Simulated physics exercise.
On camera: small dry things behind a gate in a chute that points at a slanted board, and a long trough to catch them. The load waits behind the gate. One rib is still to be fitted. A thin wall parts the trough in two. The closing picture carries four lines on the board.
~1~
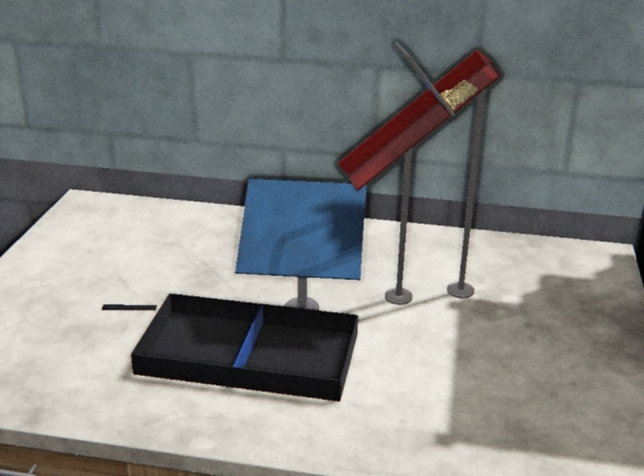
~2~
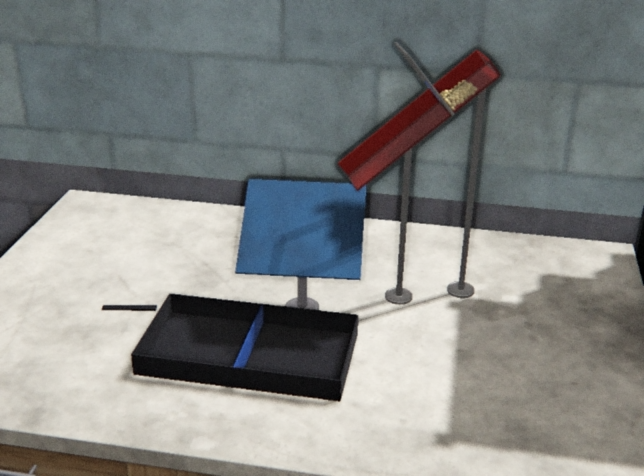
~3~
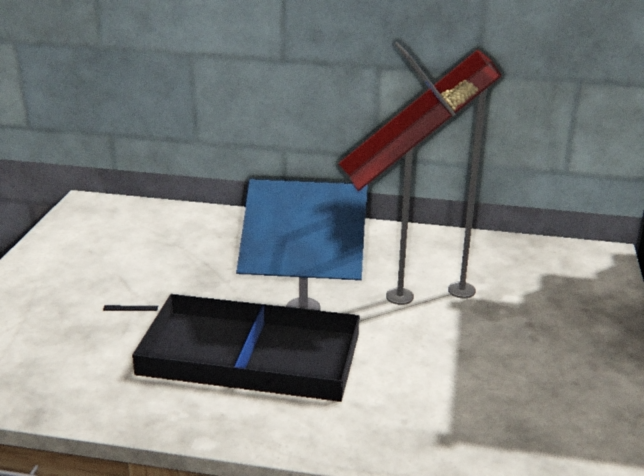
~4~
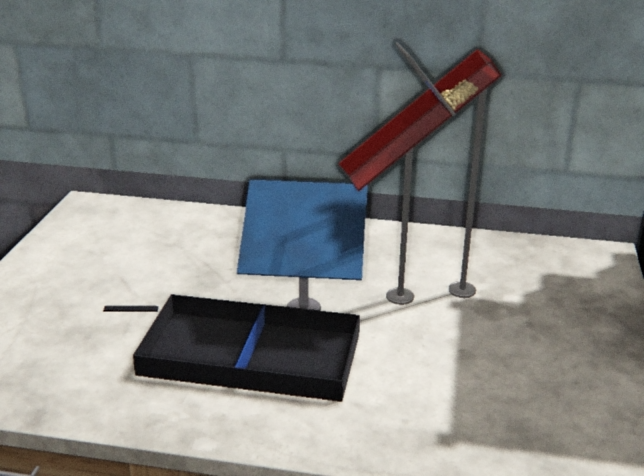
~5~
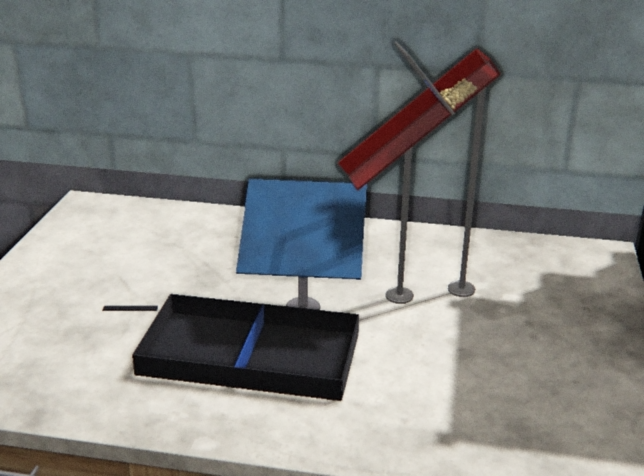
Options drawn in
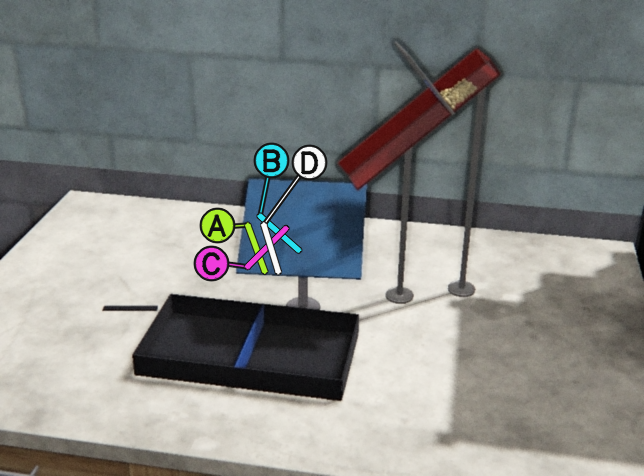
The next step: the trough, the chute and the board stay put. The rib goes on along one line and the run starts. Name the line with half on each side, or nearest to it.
Take C.
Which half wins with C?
Left.
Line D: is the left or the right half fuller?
The right half.
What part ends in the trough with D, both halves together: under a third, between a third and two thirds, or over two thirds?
Line D gives over two thirds.
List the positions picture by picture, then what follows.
The first picture shows load behind the gate at (454, 97), soya beans; lip of the chute at (353, 184), sloping fairly steeply.
The second picture shows middle of the board at (303, 227), tilted fairly steeply; middle of its low edge at (298, 276); of its high edge at (307, 182).
The third picture shows front corners of the trough at (133, 355) and (342, 381); front end of its middle wall at (235, 367); gate still shut at (433, 89).
The fourth picture shows middle of the load at (454, 97); lip at (354, 184).
The fifth picture shows middle of the load at (454, 96); lip at (353, 183).
On the marked copy, line A from (247, 225) to (264, 271); line B from (260, 216) to (298, 250); line C from (286, 228) to (247, 266); line D from (263, 224) to (278, 271).
With A, of what is caught, a small part in the left half, most in the right.
With B, of what is caught, a stray few in the left half, nearly all in the right.
With C, of what is caught, about two thirds in the left half, about a third in the right.
With D, of what is caught, a stray few in the left half, nearly all in the right.
